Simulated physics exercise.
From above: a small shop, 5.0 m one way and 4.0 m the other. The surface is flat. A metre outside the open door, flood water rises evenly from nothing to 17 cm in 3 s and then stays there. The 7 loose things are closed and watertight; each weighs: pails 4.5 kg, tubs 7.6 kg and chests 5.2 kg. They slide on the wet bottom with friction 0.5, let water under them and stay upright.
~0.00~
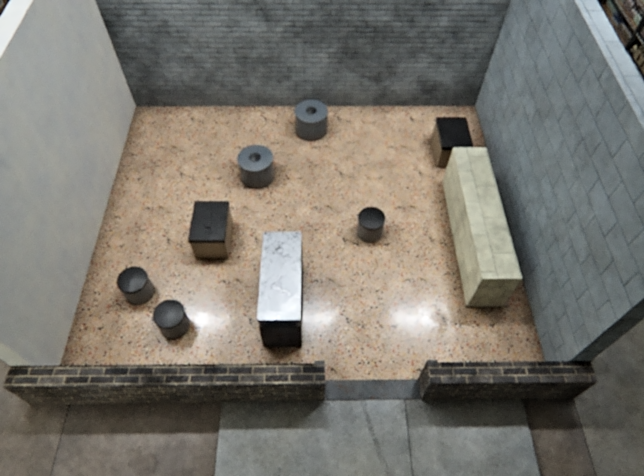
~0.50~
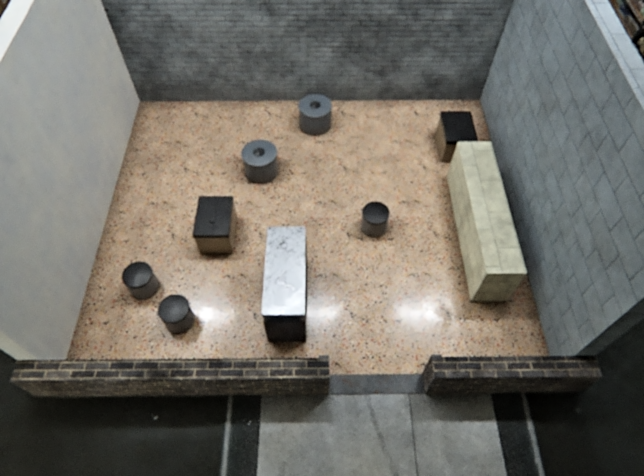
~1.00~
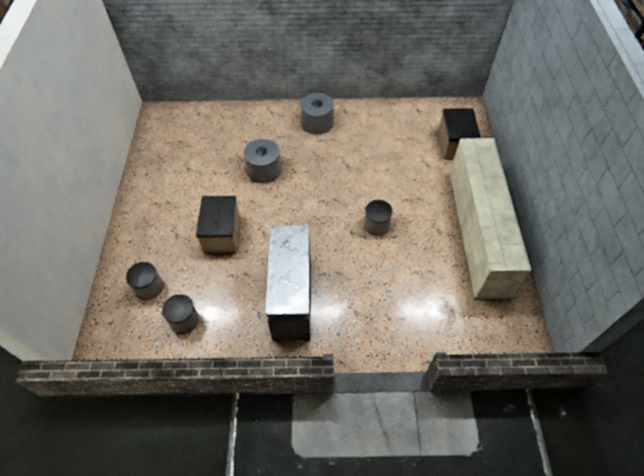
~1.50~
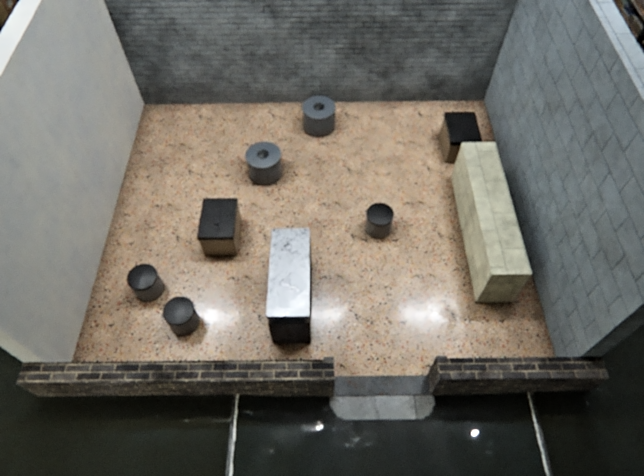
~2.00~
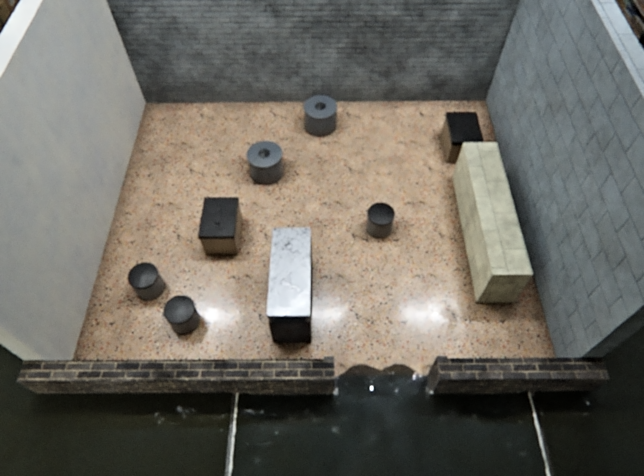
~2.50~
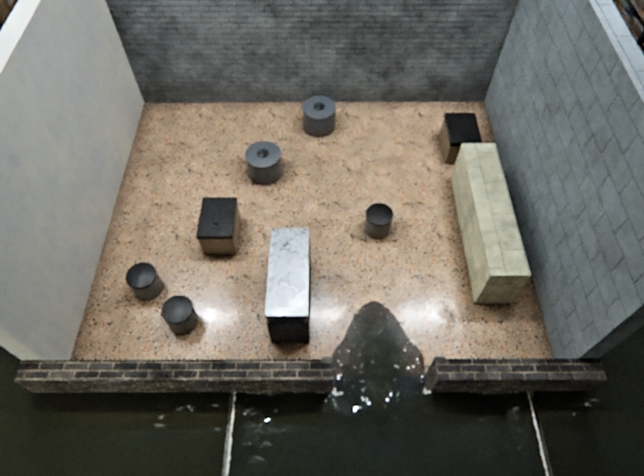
Dark water spread across the paving outside a small open-topped room seen from above, then pushed through the gap in the low brick wall onto the speckled floor, while the blocks and round tubs stayed still.
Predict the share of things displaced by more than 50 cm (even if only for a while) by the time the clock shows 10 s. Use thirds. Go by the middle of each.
It is under a third.
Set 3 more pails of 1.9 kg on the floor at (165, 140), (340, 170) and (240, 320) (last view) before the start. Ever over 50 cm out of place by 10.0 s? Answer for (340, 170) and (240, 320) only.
In that order: Over, less.
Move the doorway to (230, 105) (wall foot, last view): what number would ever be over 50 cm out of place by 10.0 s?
Then 4.
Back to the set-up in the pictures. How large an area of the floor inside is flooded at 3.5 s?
Roughly 3.0 m2.
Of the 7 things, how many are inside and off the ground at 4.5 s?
At that moment 0.
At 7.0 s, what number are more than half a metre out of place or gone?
I count 1.
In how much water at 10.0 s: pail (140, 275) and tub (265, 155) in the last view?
About 0 and 2 cm.
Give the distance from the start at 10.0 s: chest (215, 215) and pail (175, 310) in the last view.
In turn: 0 cm, 0 cm.
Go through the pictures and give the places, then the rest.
In the first picture, a pail at (132, 279) rests on the ground; a tub at (311, 111) rests on the ground; 0.0 m2 under water; 0 of 7 have shifted.
In the second picture, a pail at (137, 274), on the bottom; a tub at (315, 105) rests on the ground; 0.0 m2 under water; 0 of 7 have shifted.
In the third picture, a pail at (141, 274) rests on the ground; a tub at (317, 104), on the bottom; water covers 0.0 m2; 0 of 7 have shifted.
In the fourth picture, a pail at (142, 276) rests on the ground; a tub at (319, 107), on the bottom; water covers 0.0 m2; 0 of 7 have shifted.
In the fifth picture, a pail at (143, 275), on the bottom; a tub at (320, 107), on the bottom; 0.0 m2 under water; 0 of 7 have shifted.
In the sixth picture, a pail at (141, 275) rests on the ground; a tub at (319, 107) rests on the ground; water covers 0.5 m2; 0 of 7 have shifted.
After 3.5 s 0 of 7 are over 50 cm from their spots; 0 afloat.
After 4.5 s 0 of 7 are over 50 cm from their spots; 0 afloat.
After 7.0 s 1 of 7 are over 50 cm from their spots; 1 afloat.
After 10.0 s 2 of 7 are over 50 cm from their spots, and 2 have been at some point; 2 afloat.
